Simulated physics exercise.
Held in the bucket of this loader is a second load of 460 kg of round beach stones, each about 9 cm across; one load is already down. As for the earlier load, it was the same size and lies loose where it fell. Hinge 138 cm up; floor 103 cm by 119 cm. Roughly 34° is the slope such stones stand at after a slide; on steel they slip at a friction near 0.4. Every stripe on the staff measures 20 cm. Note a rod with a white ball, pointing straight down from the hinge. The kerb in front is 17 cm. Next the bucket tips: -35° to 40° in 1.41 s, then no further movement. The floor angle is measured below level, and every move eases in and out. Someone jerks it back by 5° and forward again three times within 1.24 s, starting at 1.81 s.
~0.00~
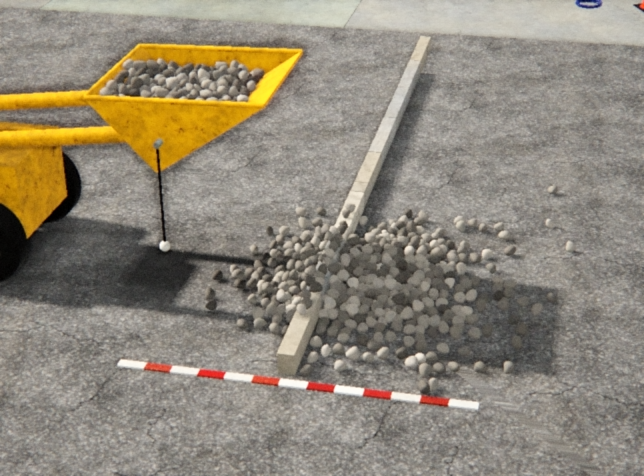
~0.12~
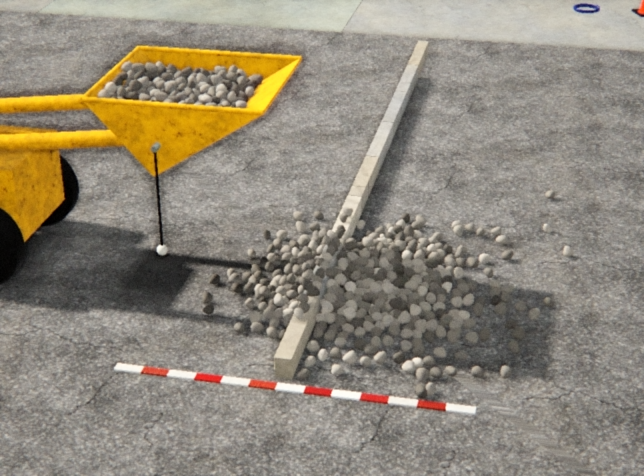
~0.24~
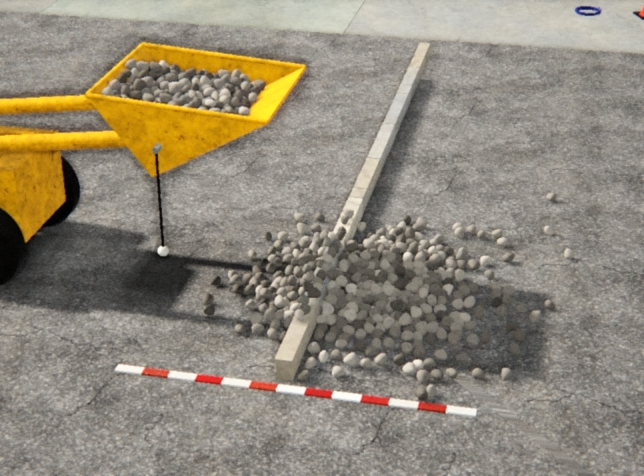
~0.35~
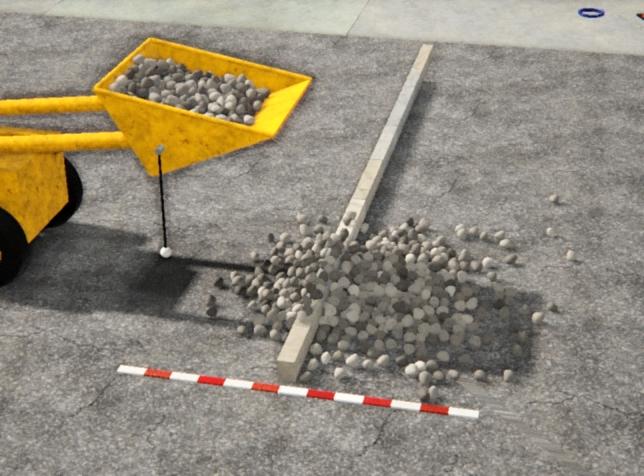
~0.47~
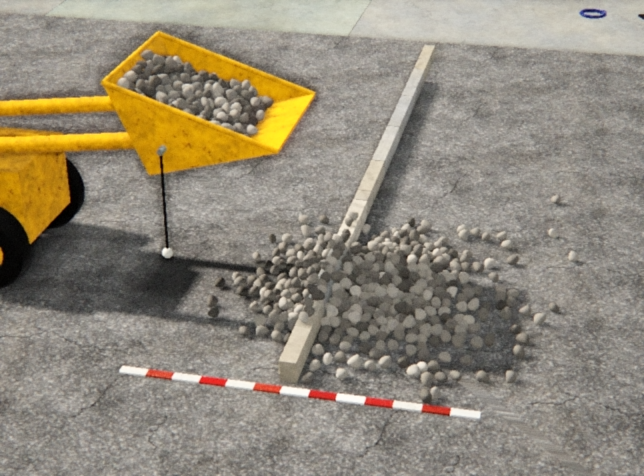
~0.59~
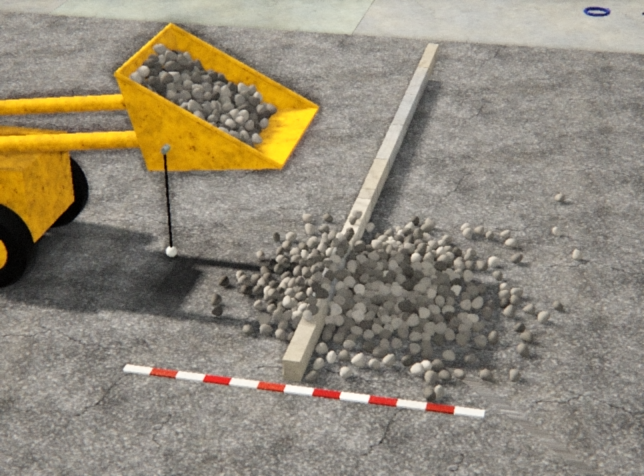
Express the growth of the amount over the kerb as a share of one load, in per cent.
Roughly 35 per cent of a load.
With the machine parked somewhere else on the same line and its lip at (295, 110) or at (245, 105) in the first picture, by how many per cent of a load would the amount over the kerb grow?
Some 70 percent, and then 15 percent.
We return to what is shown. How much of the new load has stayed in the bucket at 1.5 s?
About 40 percent is still in there.
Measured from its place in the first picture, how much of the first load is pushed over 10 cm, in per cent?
15 %.
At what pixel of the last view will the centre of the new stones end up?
I'd point to about (311, 270).
After 1.1 s the floor is at 28°; in per cent of one load, 99 in the bucket, 27 on this side of the kerb, 74 over the kerb; the foremost stones are at (548, 284).
After 1.5 s the floor is at 40°; in per cent of one load, 42 in the bucket, 82 on this side of the kerb, 75 over the kerb; the foremost stones are at (548, 284).
After 3.5 s the floor is at 40°; in per cent of one load, 0 in the bucket, 91 on this side of the kerb, 109 over the kerb; the foremost stones are at (548, 284).
After 6.3 s the floor is at 40°; in per cent of one load, 0 in the bucket, 91 on this side of the kerb, 109 over the kerb; the foremost stones are at (548, 284). Net gain over the kerb, 35.
